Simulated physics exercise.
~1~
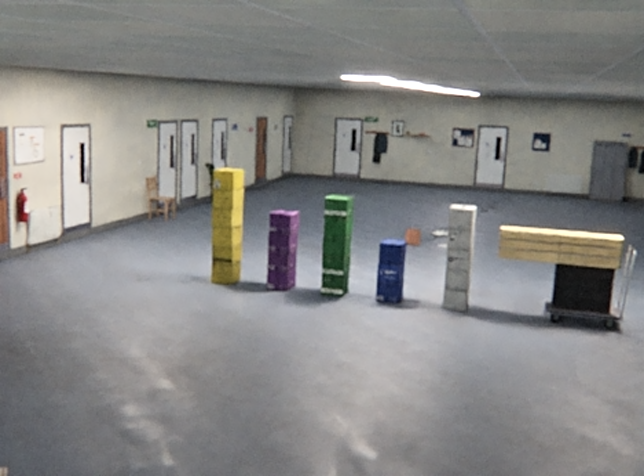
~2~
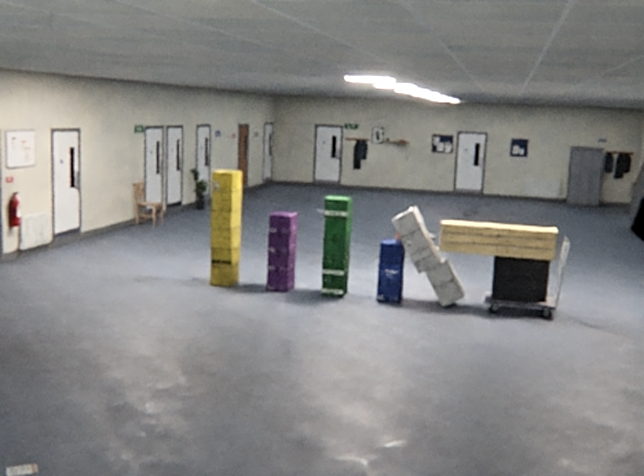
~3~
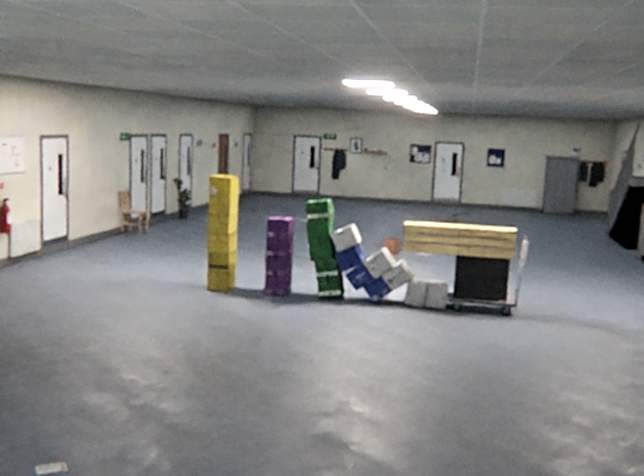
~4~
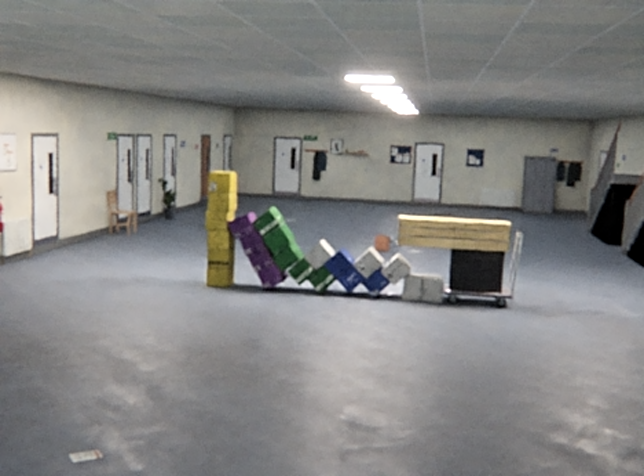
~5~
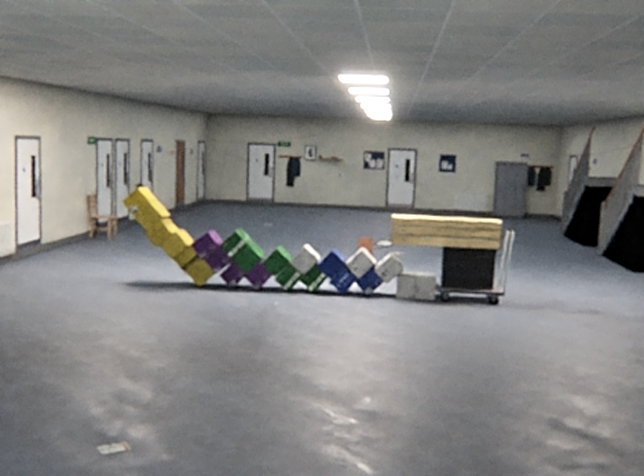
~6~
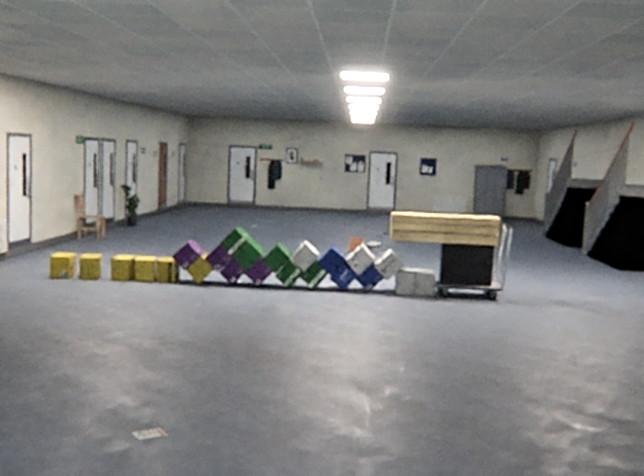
In a large grey-floored hall, a loaded trolley rolling left into a white carton column, toppling blue, green, purple and yellow columns leftward.
